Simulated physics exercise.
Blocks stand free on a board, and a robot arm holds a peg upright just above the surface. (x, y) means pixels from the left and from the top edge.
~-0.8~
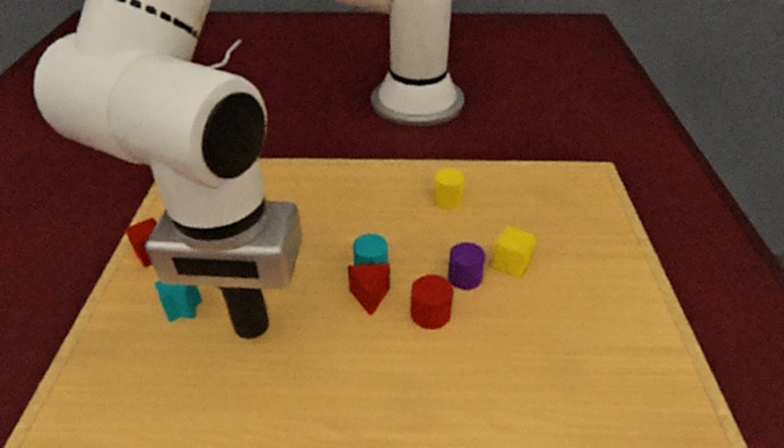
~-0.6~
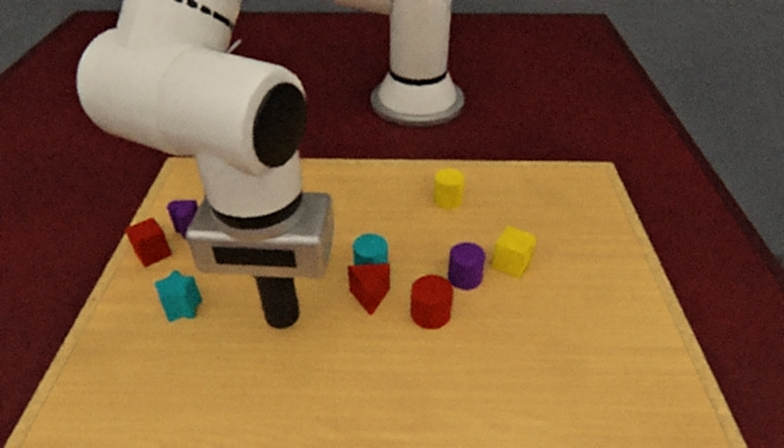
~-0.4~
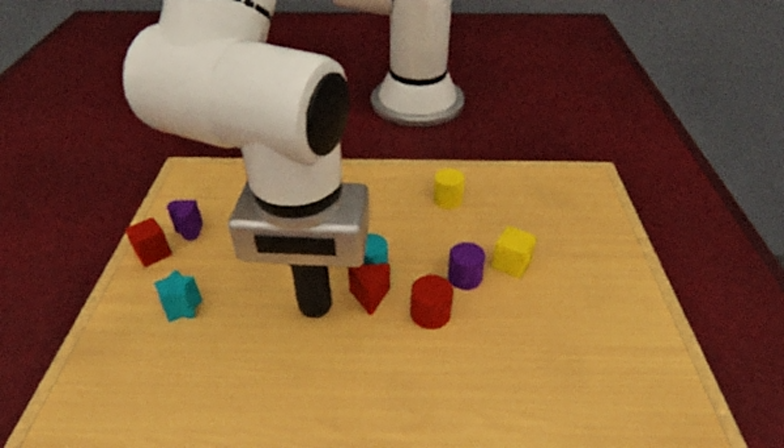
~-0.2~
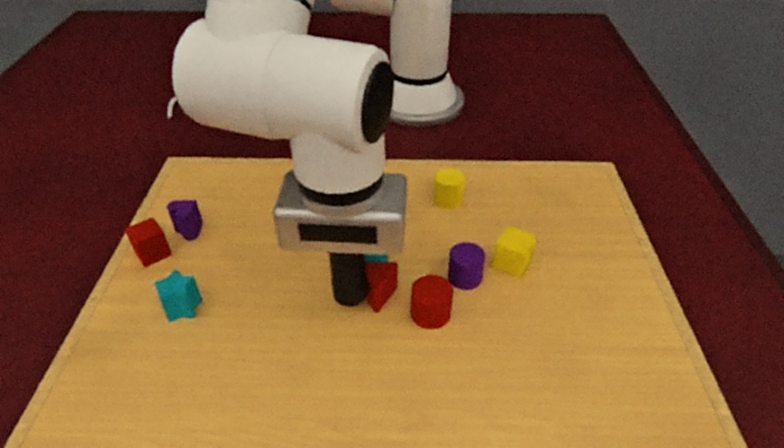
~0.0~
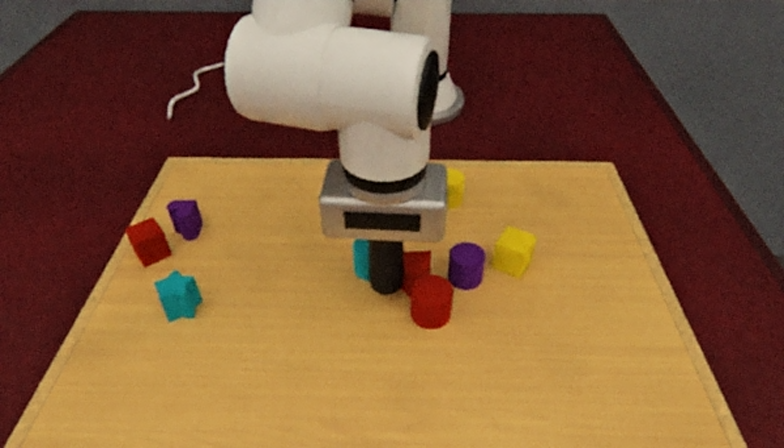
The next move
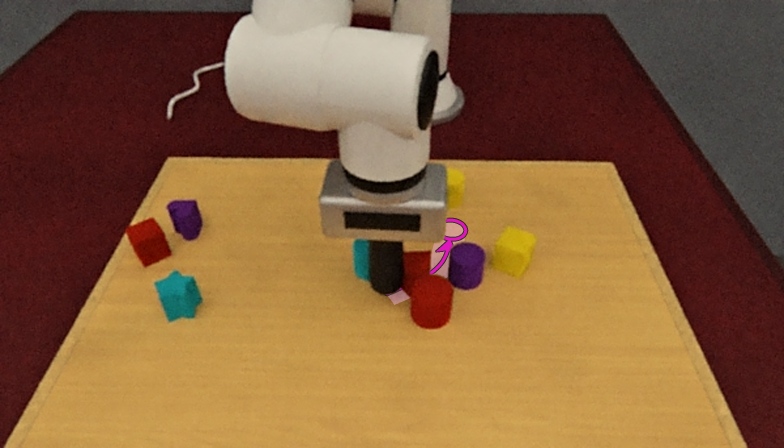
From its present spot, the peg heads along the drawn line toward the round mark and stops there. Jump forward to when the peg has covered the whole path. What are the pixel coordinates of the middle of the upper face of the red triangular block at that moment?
I think it will end close to (479, 225).
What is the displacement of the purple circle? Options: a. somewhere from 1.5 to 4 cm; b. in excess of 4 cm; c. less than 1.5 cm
(a)
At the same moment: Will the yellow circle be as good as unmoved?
Short answer: Yes.
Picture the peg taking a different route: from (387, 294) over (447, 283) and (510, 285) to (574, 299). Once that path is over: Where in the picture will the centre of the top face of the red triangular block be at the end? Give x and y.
The middle of its upper face should be somewhere near (457, 233).
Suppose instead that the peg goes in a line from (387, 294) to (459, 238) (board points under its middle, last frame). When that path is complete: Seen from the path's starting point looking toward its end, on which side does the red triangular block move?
The shift is to the right of that direction.
Drawn move, from (387, 294) through (423, 278) and (446, 256) to (451, 230).
What follows on the original path. One third of the way, peg (424, 267); red triangular block (448, 243); purple circle (476, 252).
Two thirds of the way, peg (447, 245); red triangular block (475, 228), turned 25° clockwise; purple circle (484, 251).
At the end, peg (452, 219); turquoise circle still; red triangular block (479, 225), turned 45° clockwise; yellow circle still; purple circle (484, 251).
